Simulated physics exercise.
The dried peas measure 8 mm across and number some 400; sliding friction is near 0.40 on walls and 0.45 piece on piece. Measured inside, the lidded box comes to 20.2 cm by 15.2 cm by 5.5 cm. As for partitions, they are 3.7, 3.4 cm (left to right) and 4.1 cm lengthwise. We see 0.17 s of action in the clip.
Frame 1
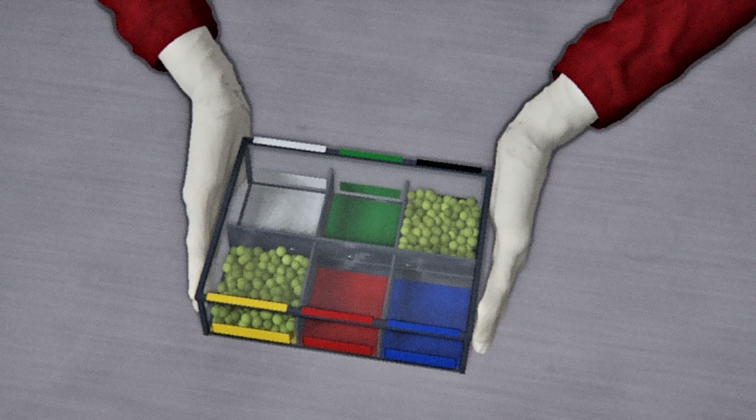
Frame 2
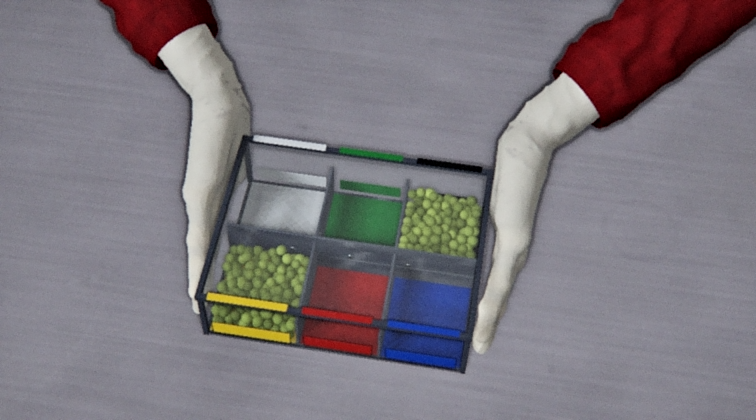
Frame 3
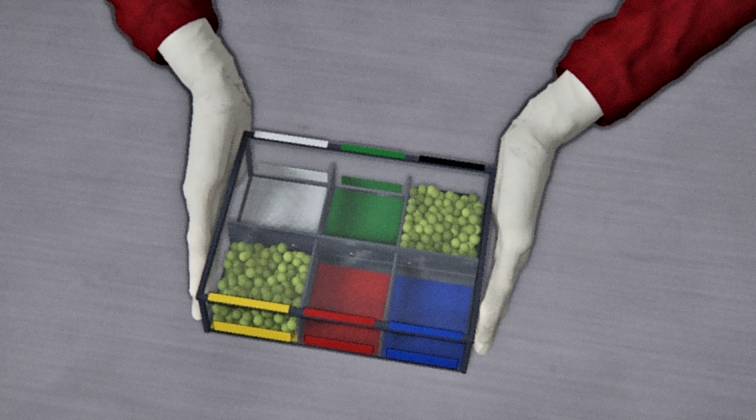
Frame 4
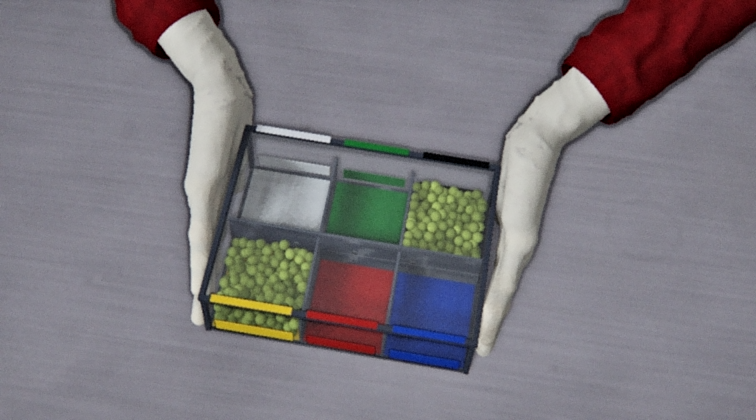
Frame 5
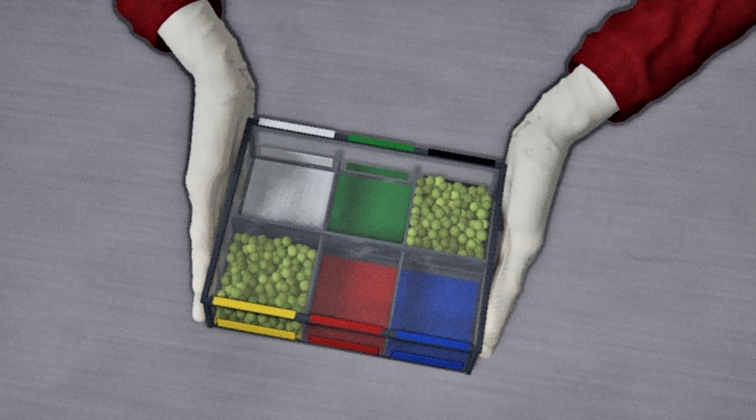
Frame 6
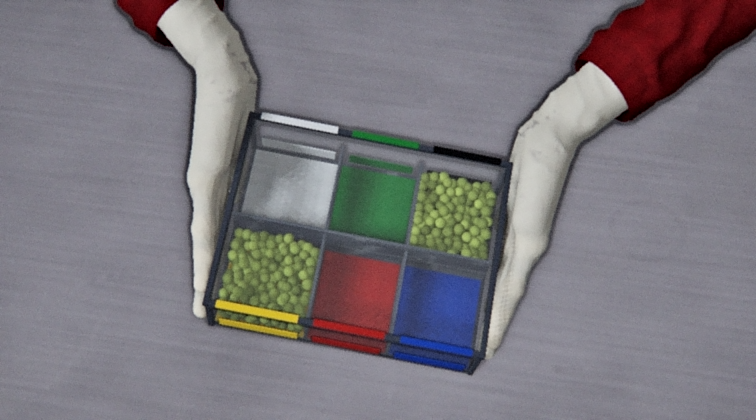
On a grey surface, gloved hands slowly tilting a clear six-compartment box, green peas staying in the yellow and black sections.
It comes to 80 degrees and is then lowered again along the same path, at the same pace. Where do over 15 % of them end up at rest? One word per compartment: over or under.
Red compartment under, blue compartment under, green compartment under, yellow compartment over, white compartment under, black compartment over.
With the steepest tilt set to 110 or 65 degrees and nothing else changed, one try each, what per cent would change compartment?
Roughly 10 percent, then roughly 5 percent.
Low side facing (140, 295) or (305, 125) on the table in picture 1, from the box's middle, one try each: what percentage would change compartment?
That would be close to 30 per cent, then close to 10 per cent.
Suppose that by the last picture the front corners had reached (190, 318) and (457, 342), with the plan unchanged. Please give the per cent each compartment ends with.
Red 5; blue 5; green 0; yellow 50; white 0; black 35.
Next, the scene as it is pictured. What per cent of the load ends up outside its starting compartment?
About 10 %.
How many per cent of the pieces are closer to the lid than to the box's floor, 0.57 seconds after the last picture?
Roughly 40 per cent.
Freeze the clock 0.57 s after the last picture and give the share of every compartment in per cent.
Red = 0, blue = 0, green = 0, yellow = 50, white = 0, black = 50 (per cent).
Then, 0.57 s after the last picture, tilt 80 degrees; yellow 50 %, black 50 %.
Then, 0.96 s after the last picture, tilt 34 degrees; red 5 %, blue 5 %, yellow 45 %, black 45 %.
Then, 1.44 s after the last picture, tilt 0 degrees; red 5 %, blue 5 %, yellow 45 %, black 45 %.
In the end, red 5 %, blue 5 %, green 0 %, yellow 45 %, white 0 %, black 45 %.
